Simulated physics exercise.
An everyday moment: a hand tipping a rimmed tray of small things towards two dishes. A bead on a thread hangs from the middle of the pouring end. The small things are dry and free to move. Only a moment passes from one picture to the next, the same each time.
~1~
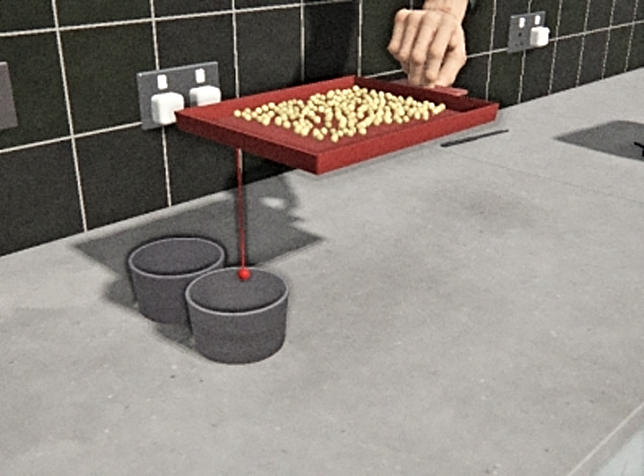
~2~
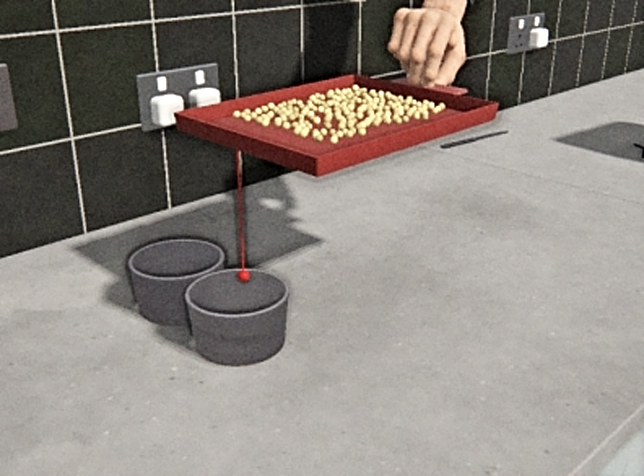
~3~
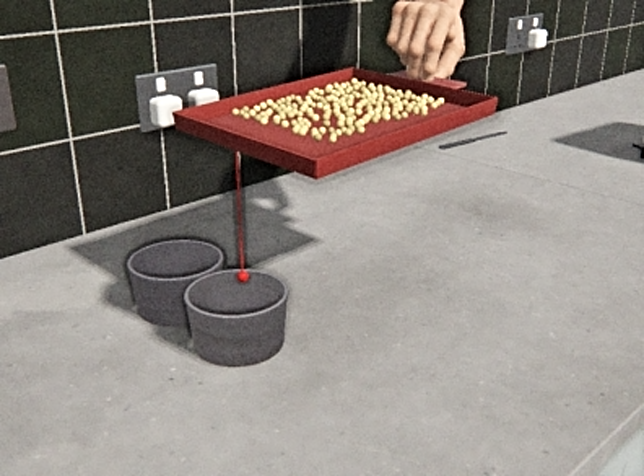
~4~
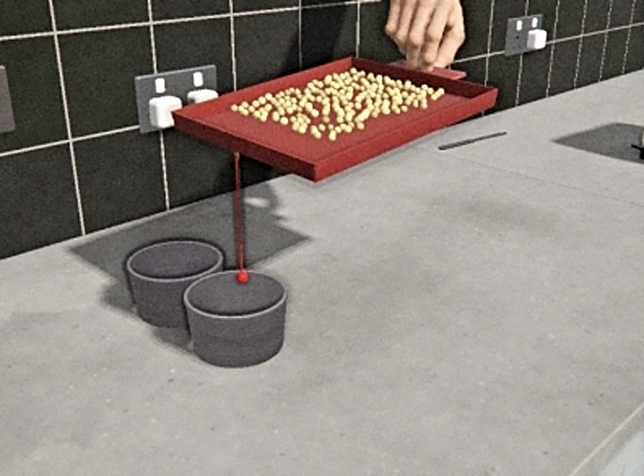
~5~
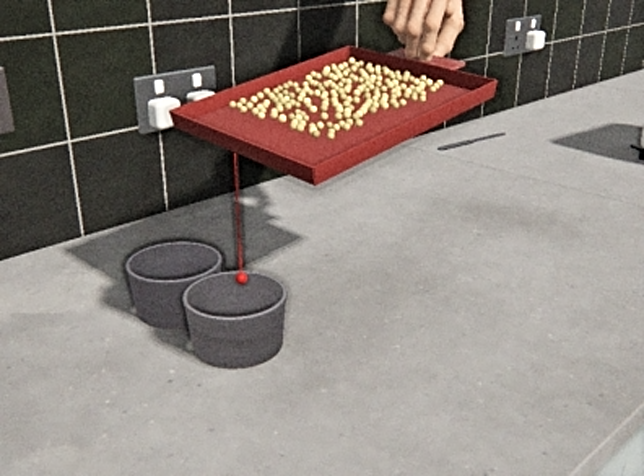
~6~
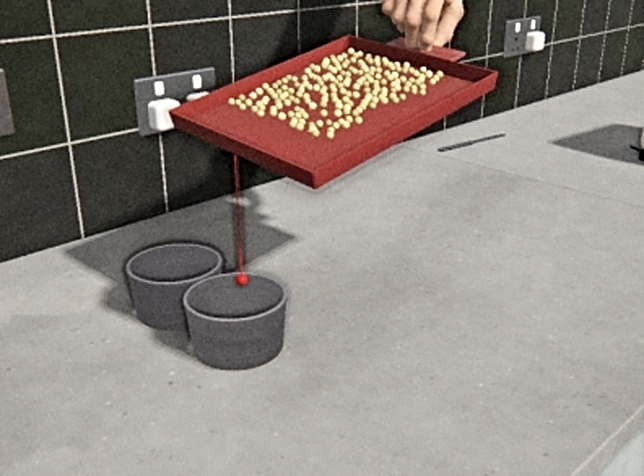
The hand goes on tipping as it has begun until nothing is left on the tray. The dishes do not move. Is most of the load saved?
The two hold under half of the load.
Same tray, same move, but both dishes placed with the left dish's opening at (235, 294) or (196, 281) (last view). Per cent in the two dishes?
First some 80, then 50 per cent.
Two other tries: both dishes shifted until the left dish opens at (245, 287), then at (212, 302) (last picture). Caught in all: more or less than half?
The first try: Most of it. The second: Over half.
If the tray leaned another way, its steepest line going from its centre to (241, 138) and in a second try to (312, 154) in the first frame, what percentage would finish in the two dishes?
In turn 70 and 0 in a hundred.
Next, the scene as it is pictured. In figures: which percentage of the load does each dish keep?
For the left dish some 0 %, for the right dish some 10 %.
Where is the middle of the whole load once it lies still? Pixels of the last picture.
Roughly at (291, 393).
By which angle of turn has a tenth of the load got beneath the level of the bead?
At some 85 degrees.
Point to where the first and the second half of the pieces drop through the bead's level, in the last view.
Early half (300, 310), late half (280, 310).
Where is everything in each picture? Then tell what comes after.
In the first frame, corners of the pouring end at (177, 111) and (318, 154), level; middle of the load at (345, 109), soya beans; left dish at (140, 290); right dish at (199, 328); bead on its thread at (244, 274).
In the second frame, corners of the pouring end at (177, 112) and (317, 156), level; middle of the load at (344, 109).
In the third frame, corners of the pouring end at (175, 112) and (316, 159), tipped barely, lowest at the right corner; middle of the load at (343, 105).
In the fourth frame, corners of the pouring end at (173, 111) and (315, 163), tipped a little, lowest at the right corner; middle of the load at (342, 99).
In the fifth frame, corners of the pouring end at (172, 110) and (314, 166), tipped a little, lowest at the right corner; middle of the load at (341, 92).
In the sixth frame, corners of the pouring end at (171, 110) and (314, 171), tipped a little, lowest at the right corner; middle of the load at (340, 86); left dish at (137, 297); right dish at (197, 334).
Soon after the last picture, tray tipped steeply; nearly all on the tray; a stray few outside both; a stray few in the air.
A little later, tray tipped right over; most on the tray; a stray few in the right dish; a small part outside both; a stray few in the air.
Later still, tray tipped past a quarter turn; a small part in the right dish; nearly all outside both.
At rest, tray tipped past a quarter turn; a small part in the right dish; none in the left dish; nearly all outside both.
